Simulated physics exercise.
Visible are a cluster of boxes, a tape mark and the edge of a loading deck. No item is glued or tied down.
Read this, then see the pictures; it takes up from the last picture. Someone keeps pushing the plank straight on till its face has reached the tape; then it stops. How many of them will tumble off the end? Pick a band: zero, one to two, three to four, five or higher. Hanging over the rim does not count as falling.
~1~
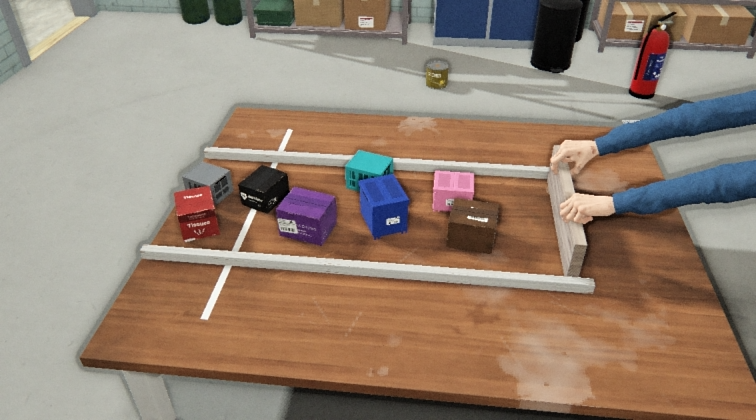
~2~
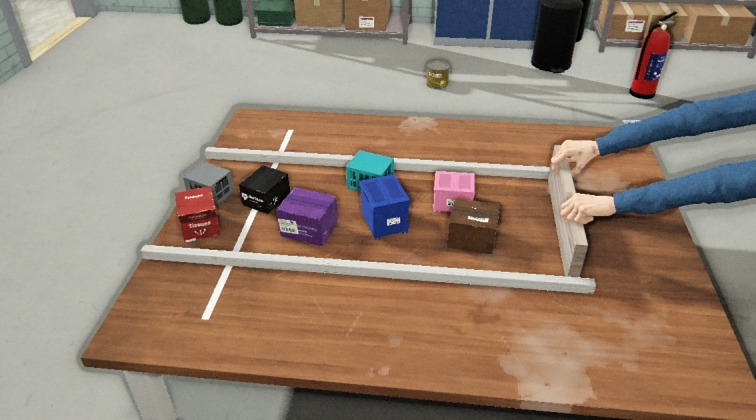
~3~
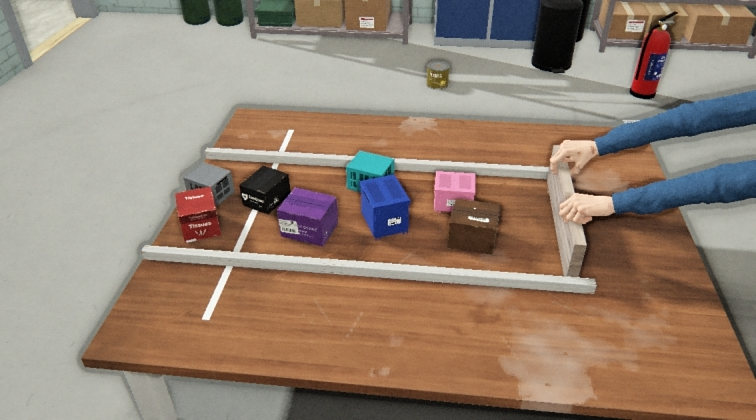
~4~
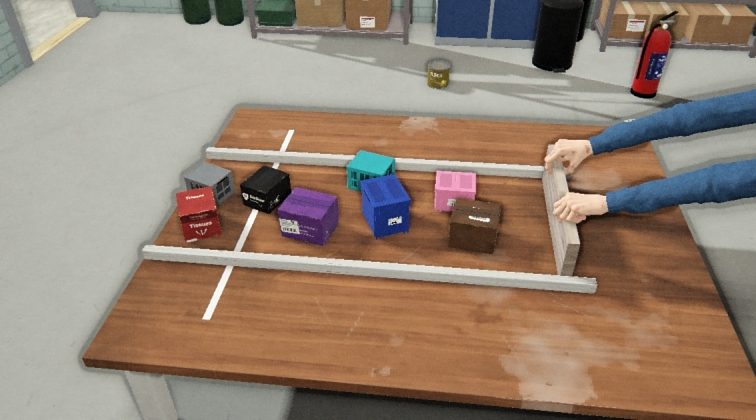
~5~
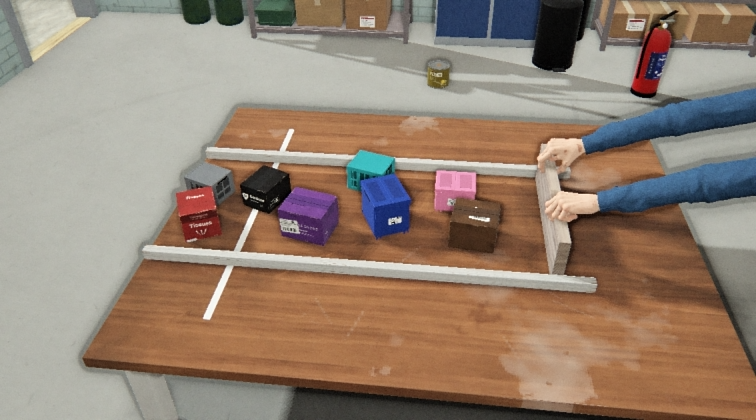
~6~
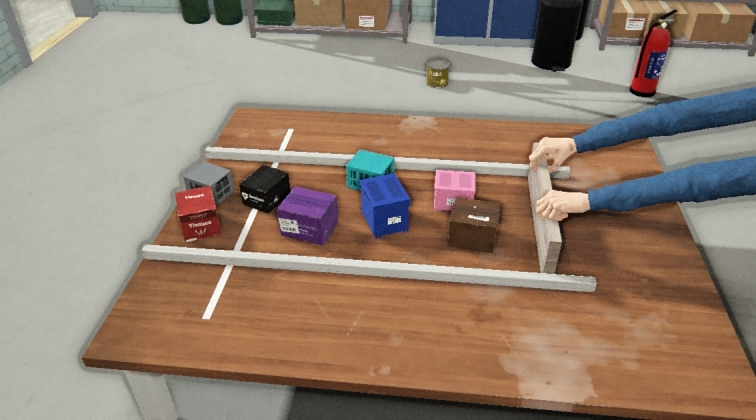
Band: Three to four.
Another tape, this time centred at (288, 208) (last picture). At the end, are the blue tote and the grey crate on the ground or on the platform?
In this case the blue tote rests in place and the grey crate ends up down.
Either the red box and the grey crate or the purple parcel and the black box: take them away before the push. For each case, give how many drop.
The first count is 1 and the second is 1.
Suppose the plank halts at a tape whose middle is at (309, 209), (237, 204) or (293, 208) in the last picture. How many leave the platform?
Respectively 0, 3 and 1.
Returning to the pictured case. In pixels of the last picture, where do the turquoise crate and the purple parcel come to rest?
The turquoise crate ends at (221, 162) and the purple parcel at (176, 224).
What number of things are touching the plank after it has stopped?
Contact count: 2.
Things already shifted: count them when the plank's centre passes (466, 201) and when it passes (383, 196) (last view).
Tally: 2; 5.
Soon after, none off yet; grey crate at rest near (209, 184); red box at rest near (198, 213); black box at rest near (266, 189).
After that, none off yet; grey crate displaced a little near (190, 184); red box displaced about its own width near (169, 220); black box displaced about its own width near (223, 186).
In the end, the number that fall off is three or four; gone, black box, red box and grey crate.
